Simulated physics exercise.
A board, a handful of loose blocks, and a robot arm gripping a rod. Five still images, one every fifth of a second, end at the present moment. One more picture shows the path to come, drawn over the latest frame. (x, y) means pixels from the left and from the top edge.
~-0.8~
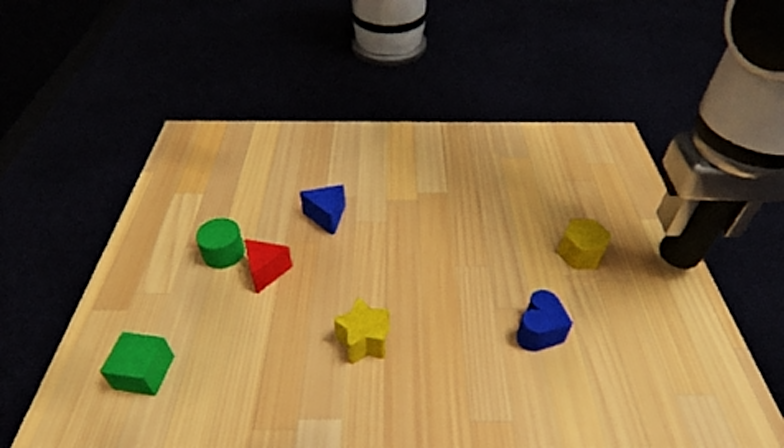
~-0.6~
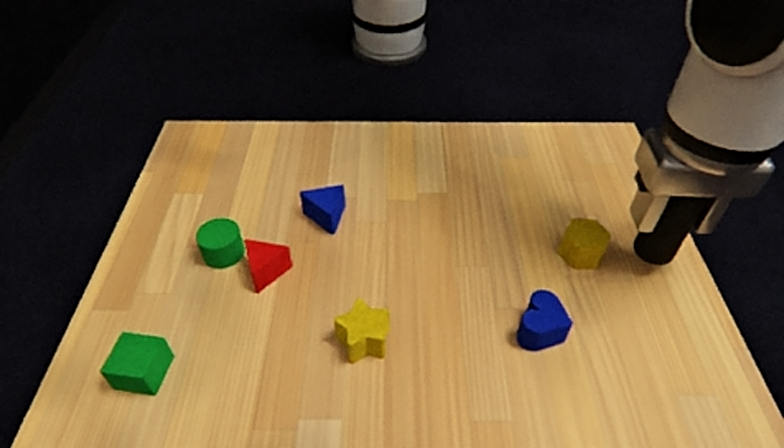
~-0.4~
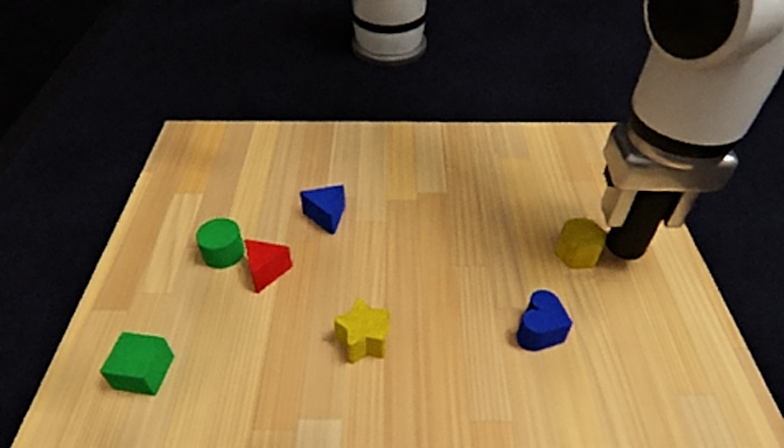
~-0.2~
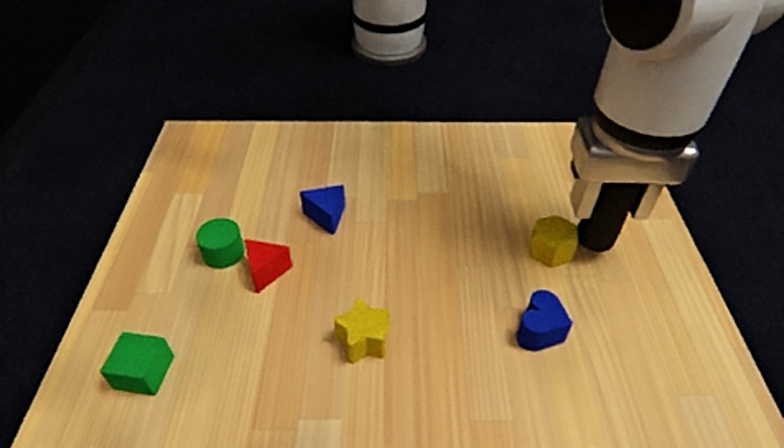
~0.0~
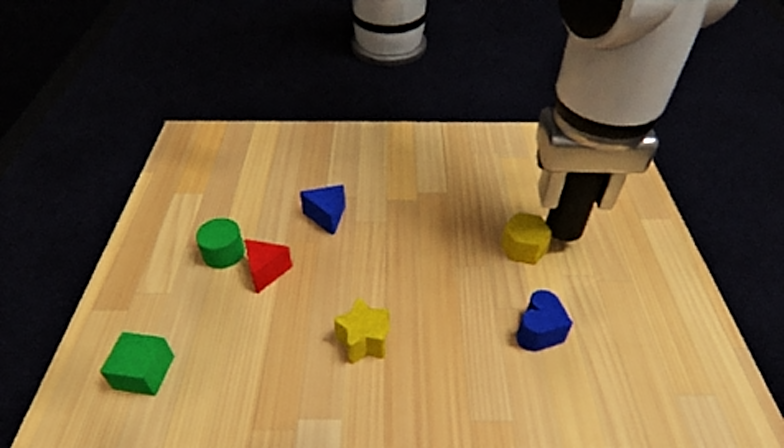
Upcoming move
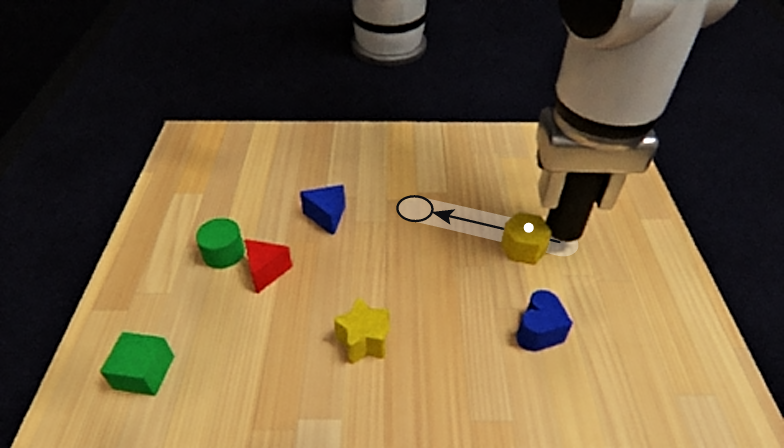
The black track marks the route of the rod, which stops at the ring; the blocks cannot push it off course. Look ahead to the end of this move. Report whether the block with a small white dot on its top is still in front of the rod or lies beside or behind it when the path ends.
It ends up beside or behind the rod.
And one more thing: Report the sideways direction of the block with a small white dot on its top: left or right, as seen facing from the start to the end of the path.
Over to the left.
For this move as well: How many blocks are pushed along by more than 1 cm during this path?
Shifted over 1 cm: One.
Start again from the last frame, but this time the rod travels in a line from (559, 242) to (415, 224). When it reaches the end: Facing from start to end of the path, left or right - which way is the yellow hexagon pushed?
The answer is left: Facing from the path's start to its end, that's where the yellow hexagon shifts.
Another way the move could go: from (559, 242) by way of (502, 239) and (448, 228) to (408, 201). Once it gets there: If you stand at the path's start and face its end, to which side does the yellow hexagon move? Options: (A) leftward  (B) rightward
A
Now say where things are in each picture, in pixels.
The first picture shows rod tip (679, 255); block tops, blue triangular piece (325, 196); yellow hexagon (588, 233).
The second picture shows rod (653, 252); blocks unchanged.
The third picture shows rod (625, 247); yellow hexagon (584, 233).
The fourth picture shows rod (595, 239); yellow hexagon (557, 230).
The fifth picture shows rod (564, 229); blue triangular piece (325, 196); yellow hexagon (529, 228).
Path on the board, from (559, 242) to (415, 208); the dot is on the yellow hexagon.
What follows on the original path. One third of the way, rod (512, 217); yellow hexagon (487, 229), turned 35° anticlockwise.
Two thirds of the way, rod (462, 206); yellow hexagon (479, 231), turned 50° anticlockwise.
At the end, rod (416, 196); blue triangular piece in place; yellow hexagon (479, 231), turned 50° anticlockwise.
